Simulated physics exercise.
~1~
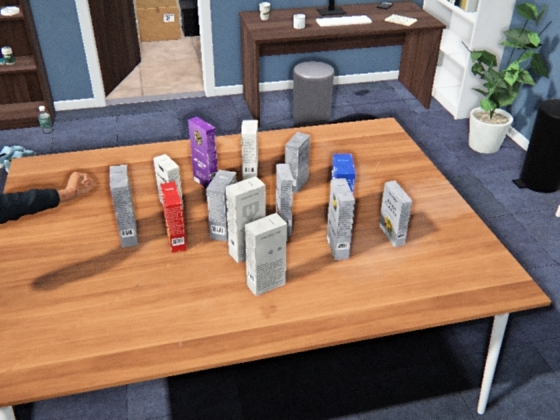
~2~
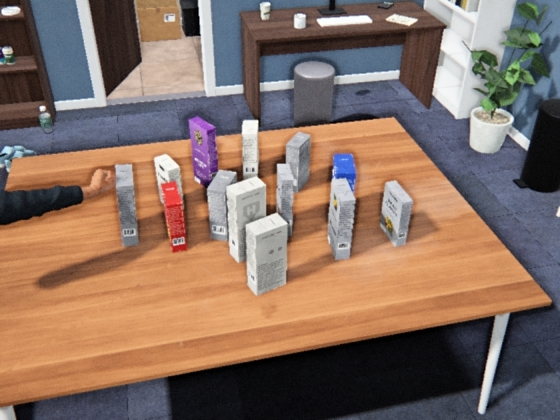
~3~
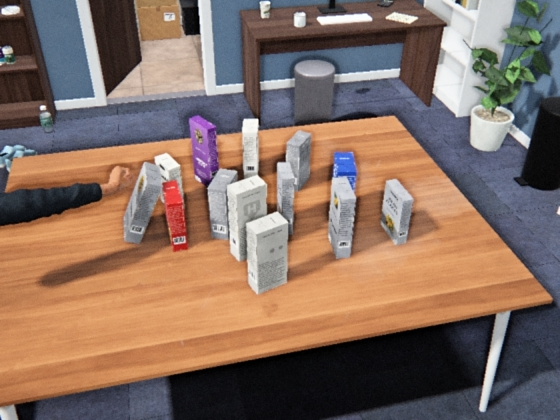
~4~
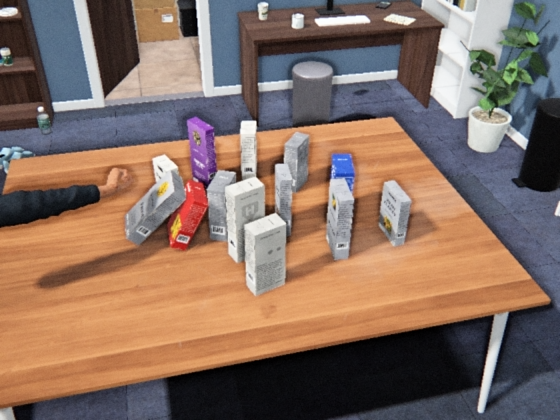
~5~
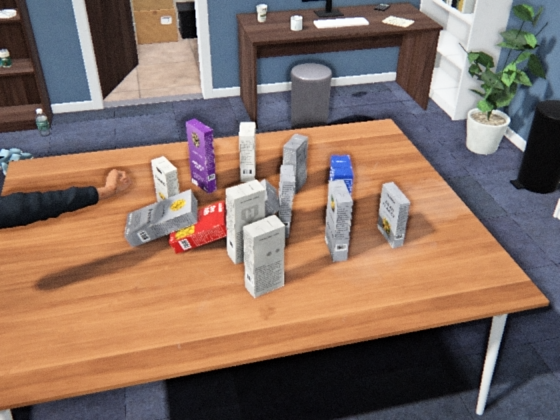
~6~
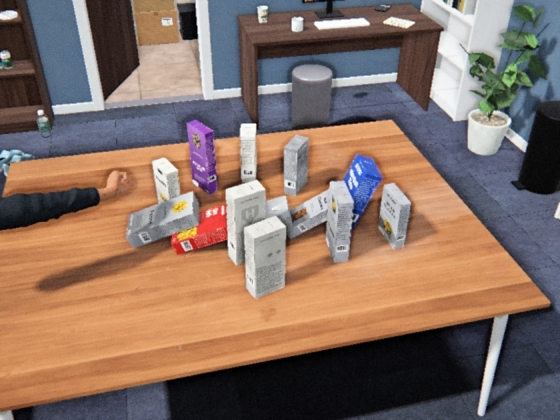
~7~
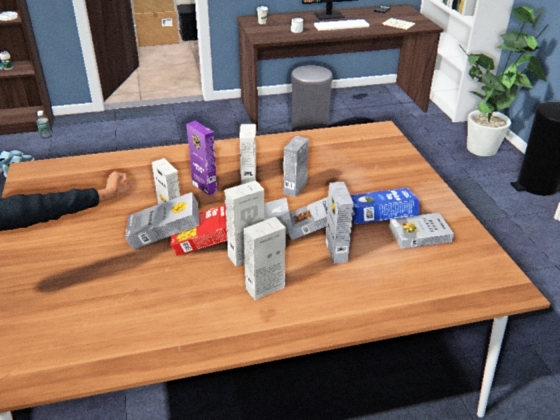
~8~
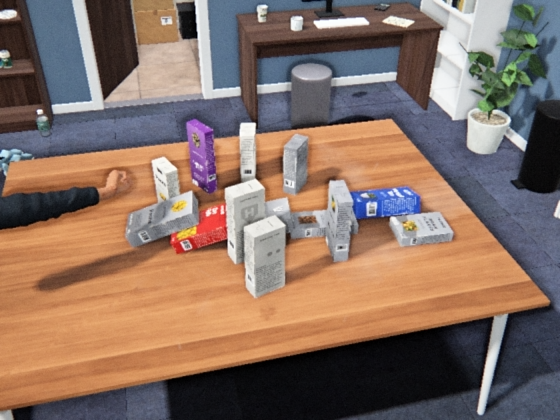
The footage shows a hand tipping a grey box at the left of a group standing on a wooden table, toppling the red box and others in turn, until the blue box and a grey one at the right fall flat while the purple box and several others stay upright.
